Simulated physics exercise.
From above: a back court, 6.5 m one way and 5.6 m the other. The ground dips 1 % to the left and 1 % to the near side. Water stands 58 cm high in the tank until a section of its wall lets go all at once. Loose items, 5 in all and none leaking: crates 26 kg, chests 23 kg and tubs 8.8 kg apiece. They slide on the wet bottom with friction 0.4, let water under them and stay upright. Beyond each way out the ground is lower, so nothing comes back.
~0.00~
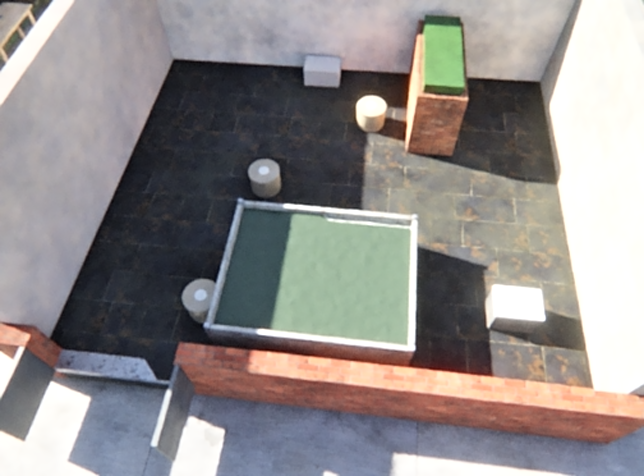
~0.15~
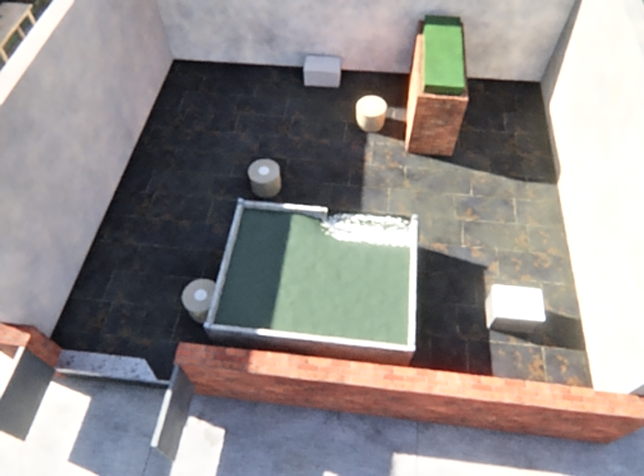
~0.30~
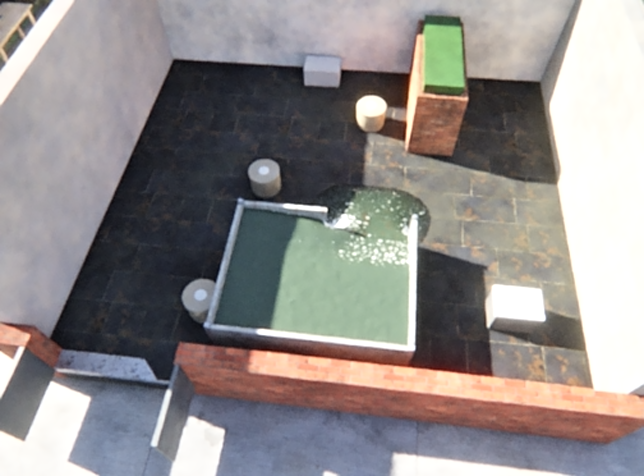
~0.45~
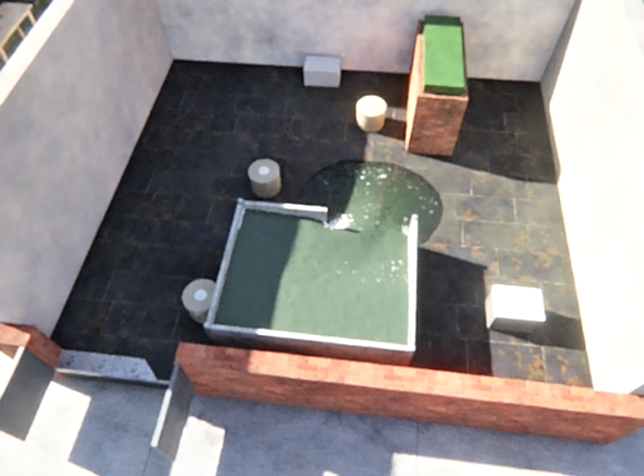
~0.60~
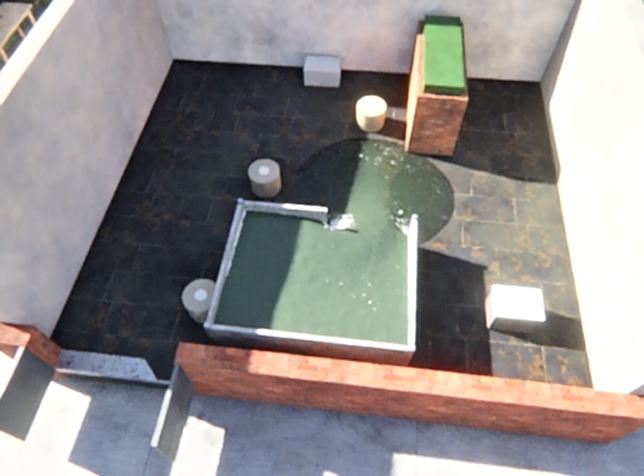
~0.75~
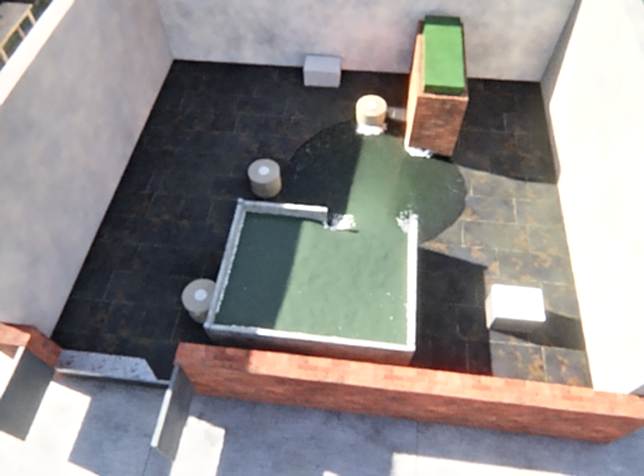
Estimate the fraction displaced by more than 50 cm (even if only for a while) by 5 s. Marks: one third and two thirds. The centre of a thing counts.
That comes to between one and two thirds.
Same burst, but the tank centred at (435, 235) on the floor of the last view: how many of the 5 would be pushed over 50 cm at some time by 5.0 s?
In that case 0 of them.
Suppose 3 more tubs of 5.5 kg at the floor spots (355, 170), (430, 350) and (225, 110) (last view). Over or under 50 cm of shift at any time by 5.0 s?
In that order: Past it, short of it, over.
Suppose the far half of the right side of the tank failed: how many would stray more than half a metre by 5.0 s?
In that case 1 of them.
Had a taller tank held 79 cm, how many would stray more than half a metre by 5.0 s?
In that case 2 of them.
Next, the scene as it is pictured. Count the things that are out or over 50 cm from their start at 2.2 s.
I count 1.
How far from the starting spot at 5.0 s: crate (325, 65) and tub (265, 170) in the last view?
In that order: 250 cm, 0 cm.
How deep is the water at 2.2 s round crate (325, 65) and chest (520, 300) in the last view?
About 12 and 0 cm.
After 1.1 s 0 of 5 are over 50 cm from their spots; 0 afloat.
After 2.2 s 1 of 5 are over 50 cm from their spots; 1 afloat.
After 3.5 s 2 of 5 are over 50 cm from their spots; 1 afloat.
After 5.0 s 2 of 5 are over 50 cm from their spots, and 2 have been at some point; 2 afloat.
